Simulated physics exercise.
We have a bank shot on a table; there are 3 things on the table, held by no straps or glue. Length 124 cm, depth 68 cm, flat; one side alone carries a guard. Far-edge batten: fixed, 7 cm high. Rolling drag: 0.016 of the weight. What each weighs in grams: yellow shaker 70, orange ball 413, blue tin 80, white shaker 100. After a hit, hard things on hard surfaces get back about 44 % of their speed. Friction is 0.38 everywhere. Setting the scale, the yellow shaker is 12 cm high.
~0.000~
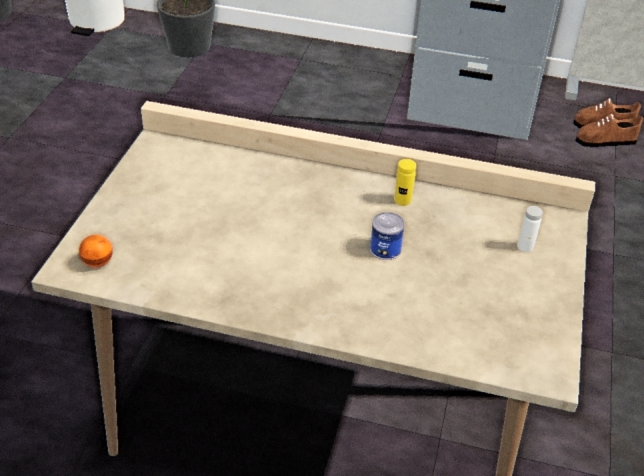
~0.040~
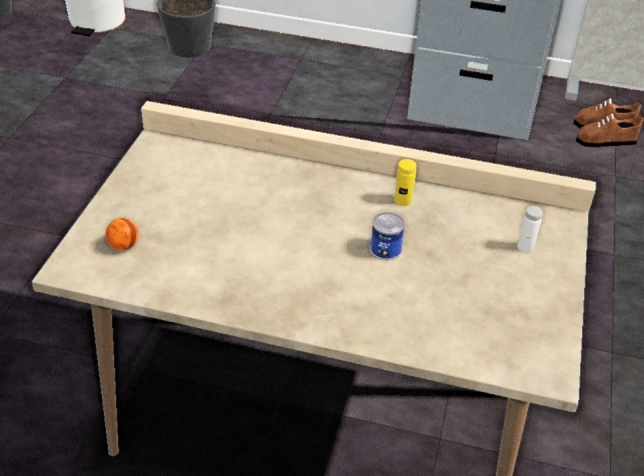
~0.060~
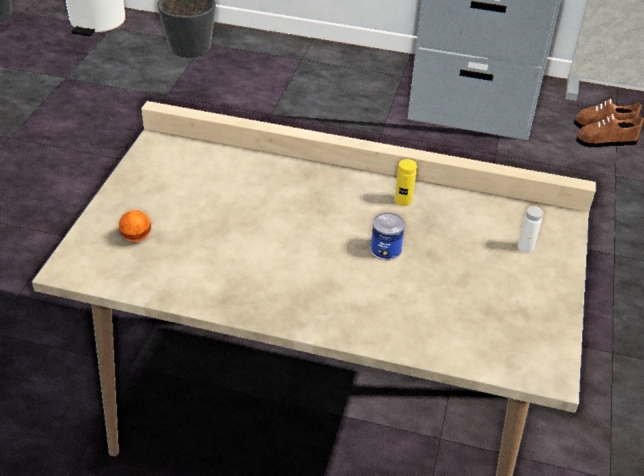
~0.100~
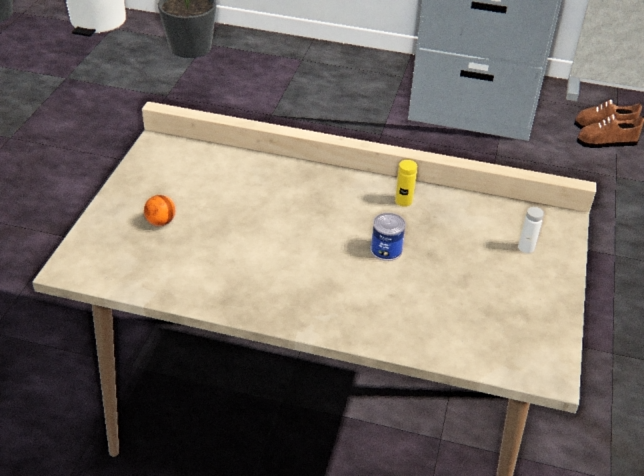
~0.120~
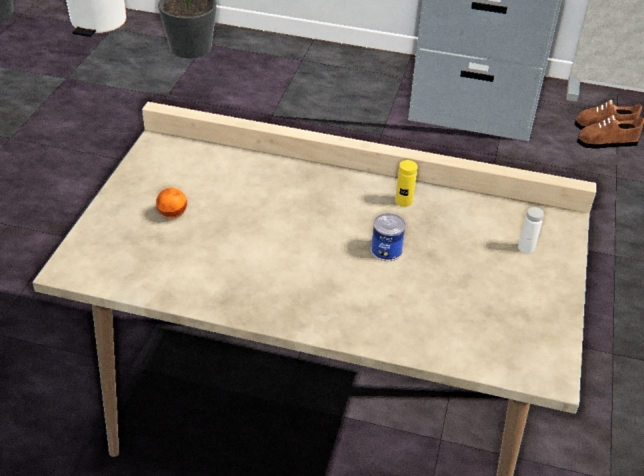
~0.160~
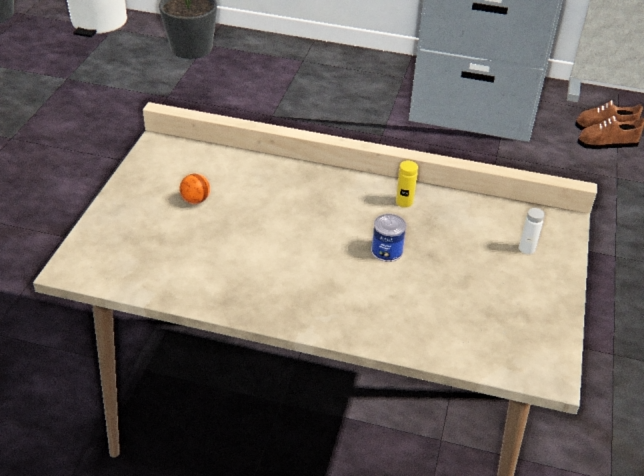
The video shows a pale table with a raised strip along its far edge, holding a yellow shaker, a blue tin and a white shaker, while an orange ball rolls from the left side diagonally rightward and away toward the strip.
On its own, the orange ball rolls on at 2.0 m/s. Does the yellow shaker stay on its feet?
Yes.
After 0.46 s, orange ball near (284, 178).
After 1.06 s, orange ball near (384, 249); blue tin slid 9 cm.
After 1.96 s, orange ball near (476, 340); blue tin slid 10 cm.
After 2.76 s, blue tin slid 10 cm.
By the end (3.0 s), not toppled but over 4 cm from the start, blue tin; the other 2 in place, give or take 4 cm. Seen from the same camera at the end, yellow shaker near (407, 184).
